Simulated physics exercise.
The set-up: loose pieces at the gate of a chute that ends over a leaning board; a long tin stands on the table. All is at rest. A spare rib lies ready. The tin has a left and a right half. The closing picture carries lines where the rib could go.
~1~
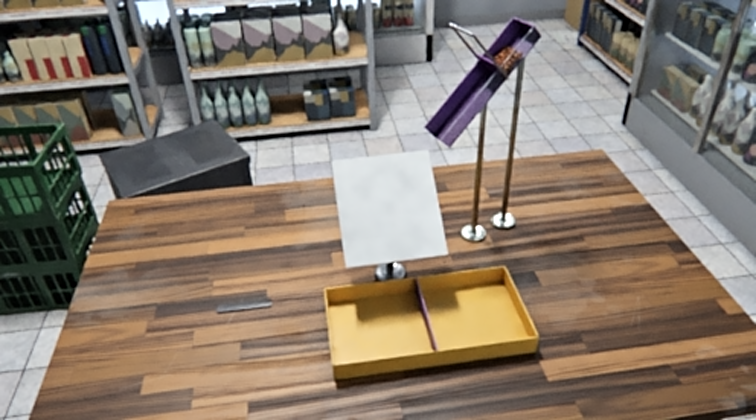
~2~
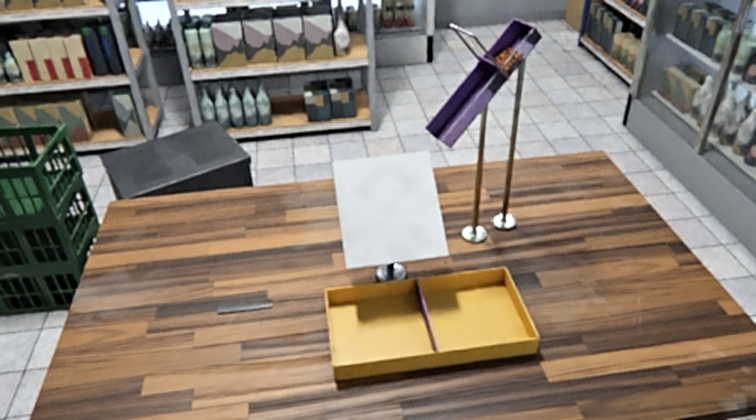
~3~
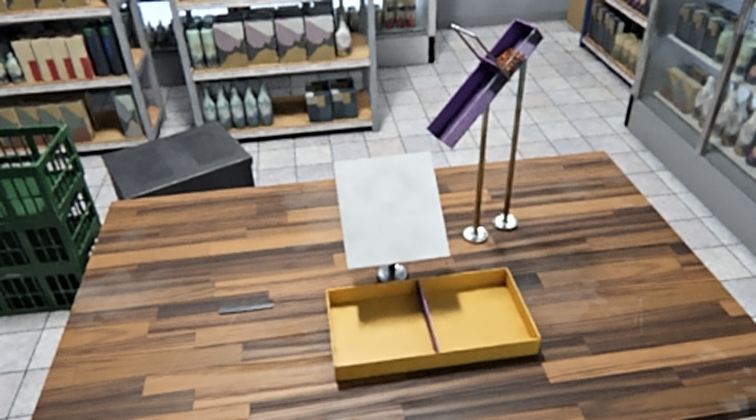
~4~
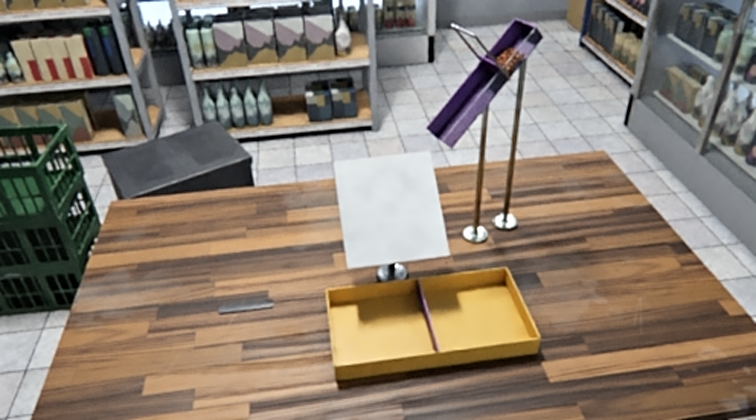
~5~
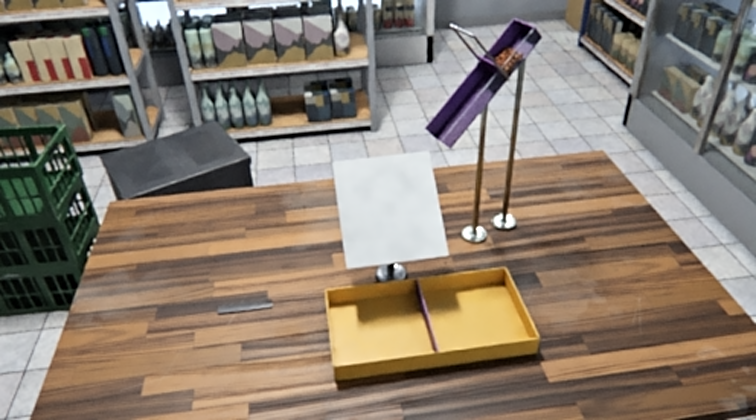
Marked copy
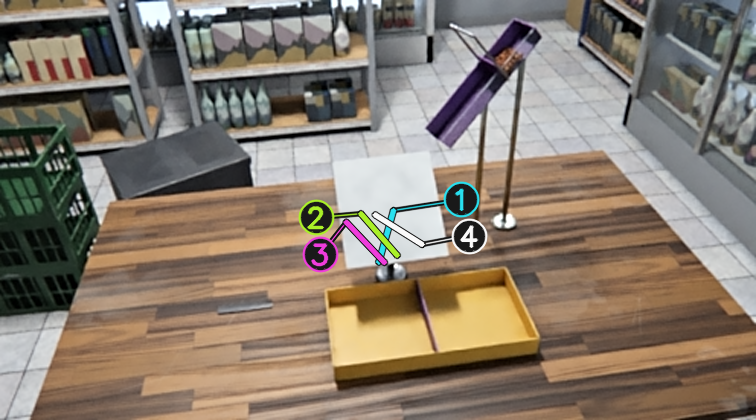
A wide wooden table with striped planks fills a shop, seen from above at an angle, with stocked shelves behind and green crates at the left. On it stand a yellow tin split by a purple divider, a pale tilted board behind it, a small grey strip to the left, and a raised purple chute holding small brownish pieces. Nothing moves, apart from the faintest shift of the view.
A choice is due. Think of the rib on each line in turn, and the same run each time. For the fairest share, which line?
Use line 2.
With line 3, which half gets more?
Left.
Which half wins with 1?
Left.
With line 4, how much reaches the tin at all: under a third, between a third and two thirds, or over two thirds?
It is over two thirds.
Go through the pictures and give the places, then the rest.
Load behind the gate at (502, 61), cereal balls; lip of the chute at (441, 142), sloping fairly steeply, in the first picture.
Middle of the board at (389, 208), tilted fairly steeply; middle of its low edge at (398, 262); of its high edge at (381, 156), in the second picture.
Front corners of the tin at (335, 366) and (540, 338); front end of its middle wall at (439, 352); gate still shut at (489, 62), in the third picture.
Middle of the load at (504, 62); lip at (443, 143), in the fourth picture.
Middle of the load at (503, 62); lip at (442, 143), in the fifth picture.
On the marked copy, line 1 from (393, 210) to (378, 262); line 2 from (360, 213) to (397, 255); line 3 from (346, 222) to (384, 262); line 4 from (375, 214) to (422, 244).
Choosing 1, of what is caught, nearly all in the left half, a small part in the right.
Choosing 2, of what is caught, about half in the left half, about half in the right.
Choosing 3, of what is caught, most in the left half, a small part in the right.
Choosing 4, of what is caught, a small part in the left half, nearly all in the right.
